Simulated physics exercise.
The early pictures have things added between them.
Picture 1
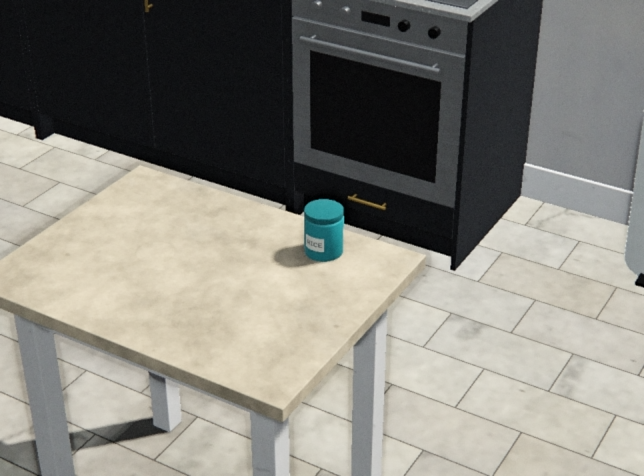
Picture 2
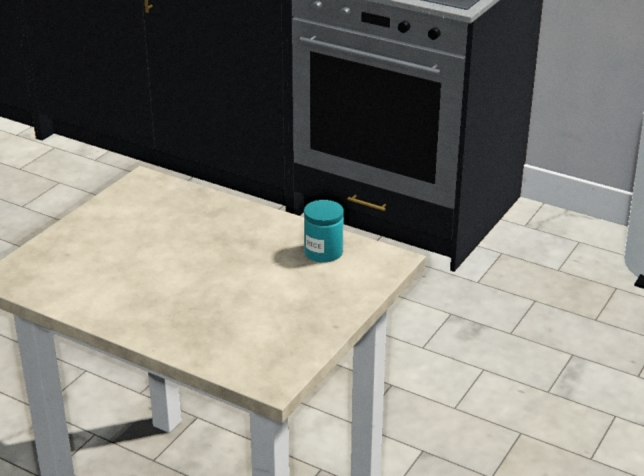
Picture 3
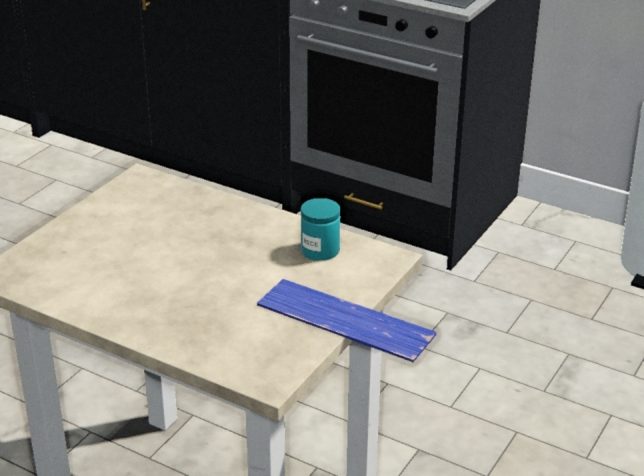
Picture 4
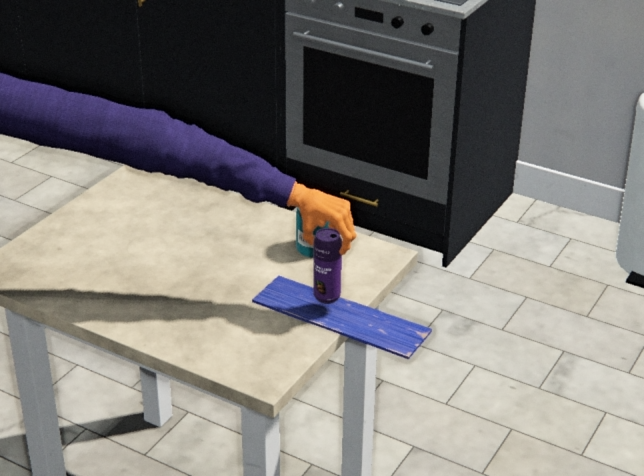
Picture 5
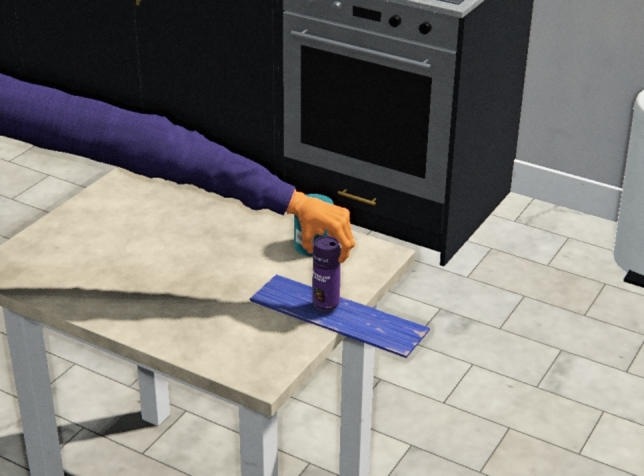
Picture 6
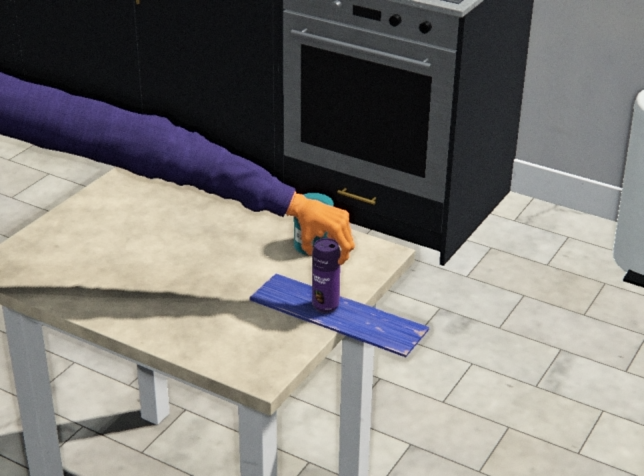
On a kitchen table beside a turquoise jar, a blue board appears and a hand lowers a purple can onto it.
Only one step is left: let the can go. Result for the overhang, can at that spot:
Holds.
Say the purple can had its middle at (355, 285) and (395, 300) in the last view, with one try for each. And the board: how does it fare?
In case one it stays where it is, while in case two it tumbles.
Then, 0.50 s after the last picture, nothing has stirred.
Then, 1.30 s after the last picture, purple can resting near (326, 277).
At rest, all 3 in place. Seen from the same camera at the end, purple can near (326, 277). The board holds.
